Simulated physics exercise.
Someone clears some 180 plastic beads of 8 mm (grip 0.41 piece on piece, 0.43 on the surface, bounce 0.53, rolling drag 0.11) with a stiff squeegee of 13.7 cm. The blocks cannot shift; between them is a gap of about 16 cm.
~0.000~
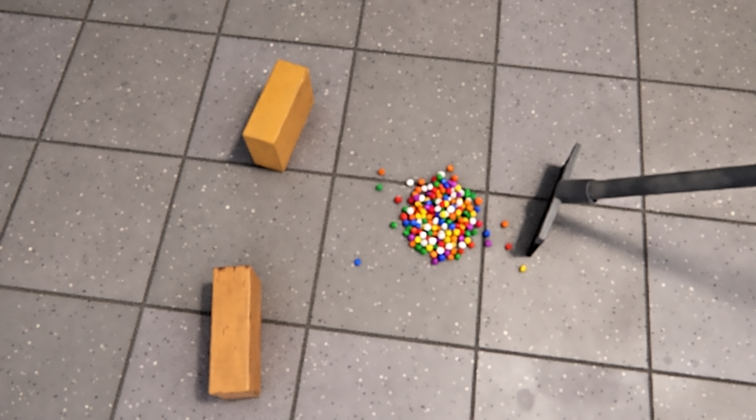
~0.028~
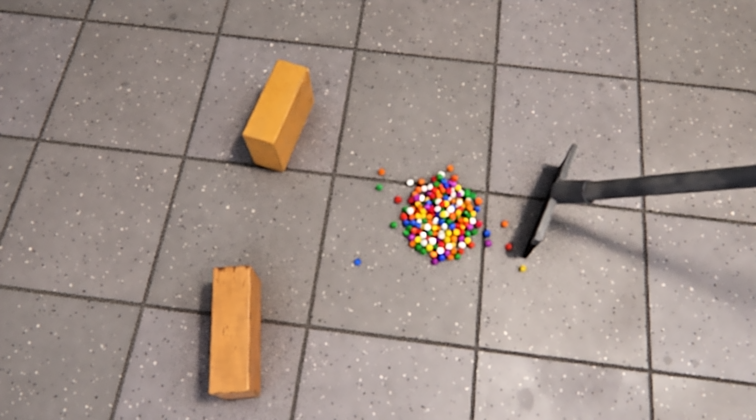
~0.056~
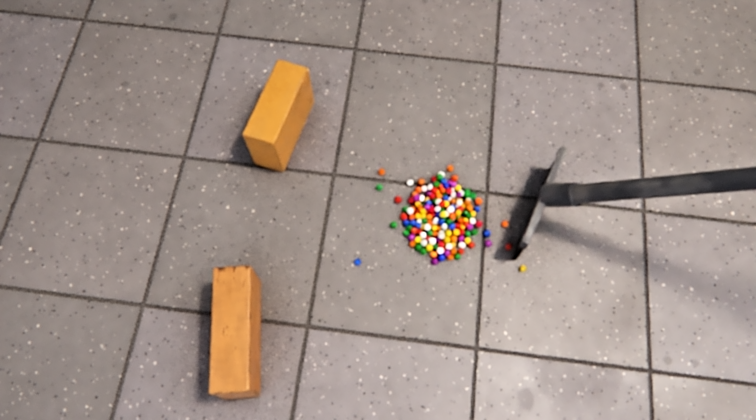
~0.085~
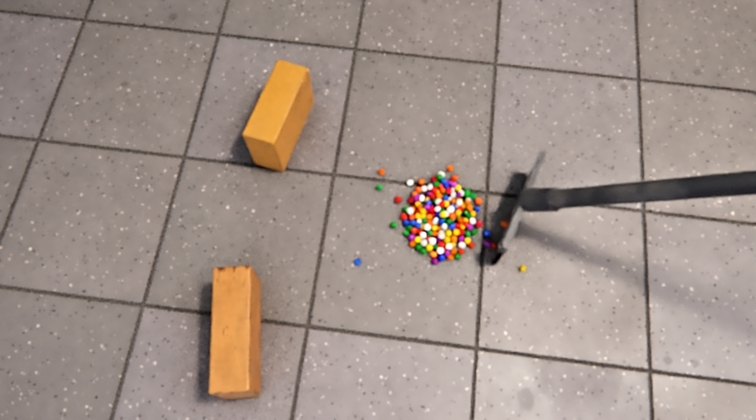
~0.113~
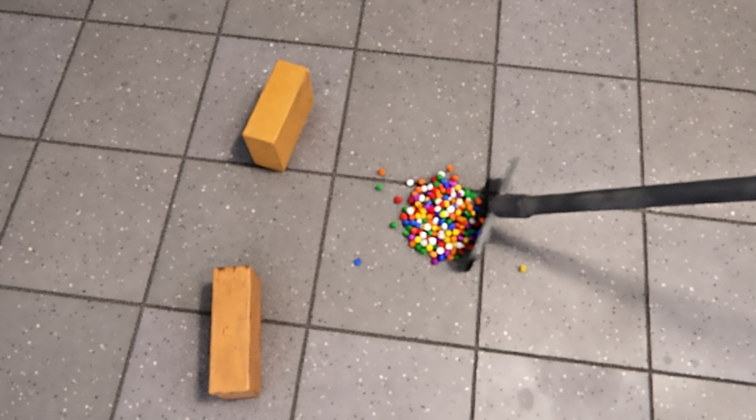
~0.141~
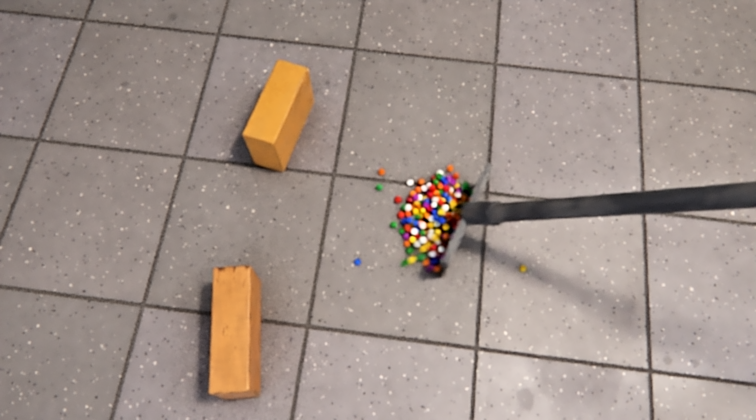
To begin with, a round pile of multicoloured beads sits on a grey tiled floor, with two wooden blocks to its left and a dark squeegee on its right. The squeegee slides left, slowly and then faster, reaches the pile's right edge and pushes the beads leftward, squashing the heap narrower.
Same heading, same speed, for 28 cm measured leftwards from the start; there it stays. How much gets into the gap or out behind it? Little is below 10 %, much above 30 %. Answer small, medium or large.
In or through the gap: Large.
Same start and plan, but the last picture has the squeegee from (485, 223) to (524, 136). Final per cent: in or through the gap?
Through 10.
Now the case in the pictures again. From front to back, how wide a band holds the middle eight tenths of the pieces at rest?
Roughly 26 cm.
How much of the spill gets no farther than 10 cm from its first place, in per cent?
Some 5 per cent.
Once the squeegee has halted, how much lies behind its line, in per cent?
Some 10 per cent.
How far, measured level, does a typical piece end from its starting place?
Roughly 24 cm.
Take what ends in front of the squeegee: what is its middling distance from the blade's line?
Some 13 cm.
Then, at 0.28 s, squeegee 28 cm from its start, spill 20 cm wide; held up before the blocks 100 %.
Then, at 0.42 s, squeegee 30 cm from its start, spill 25 cm wide; in or through the gap 30 %, round the far block 5 %, held up before the blocks 70 %.
After 0.54 s, squeegee 30 cm from its start, spill 29 cm wide; in or through the gap 45 %, round the far block 10 %, held up before the blocks 45 %.
In the end, at 1.5 s, in or through the gap 45 %, round the near block 0 %, round the far block 10 %, held up before the blocks 40 %.
